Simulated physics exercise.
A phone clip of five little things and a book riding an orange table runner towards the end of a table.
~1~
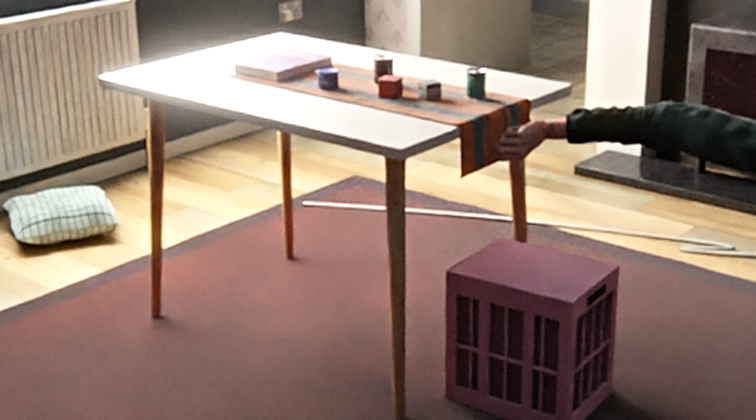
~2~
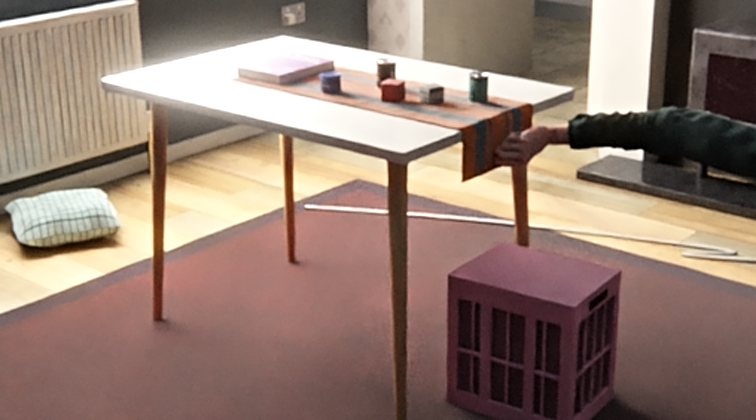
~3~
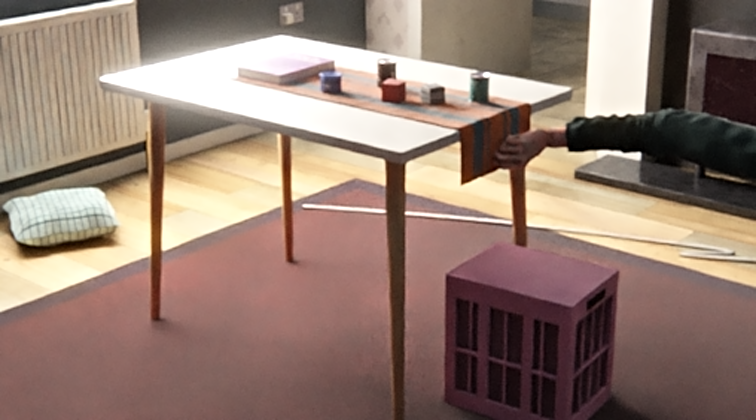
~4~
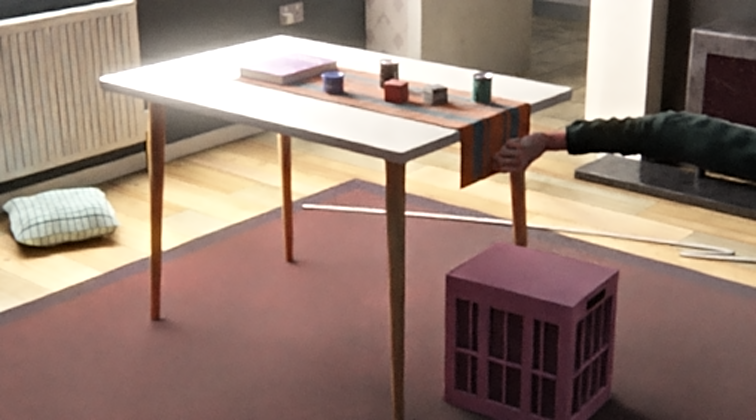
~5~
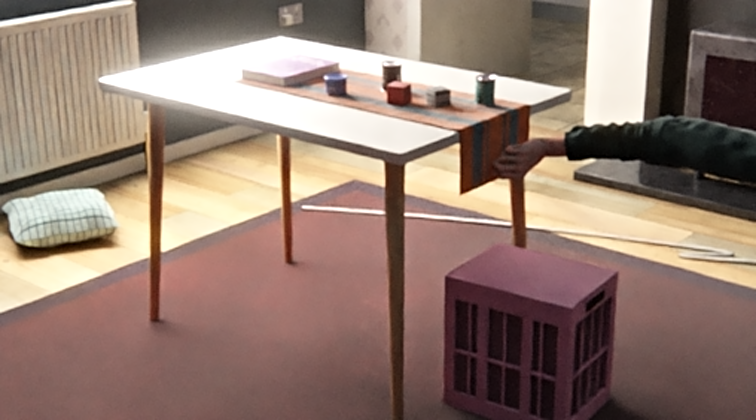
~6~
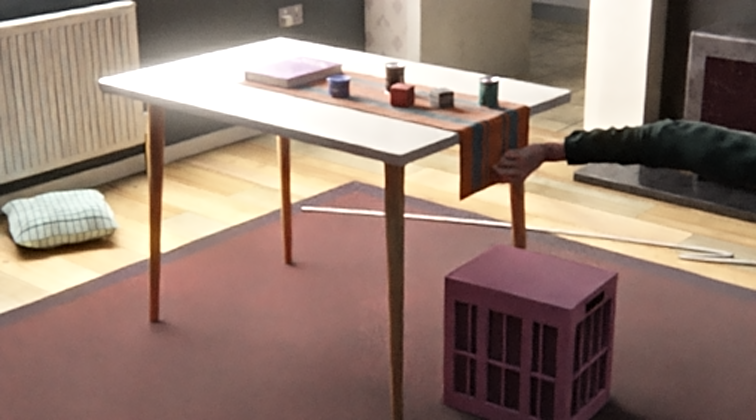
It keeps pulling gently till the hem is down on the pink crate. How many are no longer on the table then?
Over the edge go two.
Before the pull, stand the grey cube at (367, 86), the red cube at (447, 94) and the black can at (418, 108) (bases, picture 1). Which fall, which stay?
The grey cube remains up; the red cube goes over; the black can tumbles off.
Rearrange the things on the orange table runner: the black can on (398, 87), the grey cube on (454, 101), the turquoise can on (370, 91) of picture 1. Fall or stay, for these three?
The black can holds on, the grey cube falls, the turquoise can does not fall.
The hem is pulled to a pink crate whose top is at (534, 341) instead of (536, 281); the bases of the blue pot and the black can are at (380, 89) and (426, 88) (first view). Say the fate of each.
The blue pot tumbles off; the black can drops off.
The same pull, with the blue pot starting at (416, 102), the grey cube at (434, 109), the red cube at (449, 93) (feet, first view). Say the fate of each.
The blue pot goes over, the grey cube falls, the red cube is carried off.
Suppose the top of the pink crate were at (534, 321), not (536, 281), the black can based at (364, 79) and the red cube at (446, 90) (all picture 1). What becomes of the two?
The black can holds on, the red cube is carried off.
Early on, hem near (495, 221); turquoise can gone.
Midway, hem near (495, 250); turquoise can and grey cube gone.
Near the end, hem on the crate; turquoise can and grey cube gone.
Finally, hem on the crate; turquoise can and grey cube gone. The table loses two.
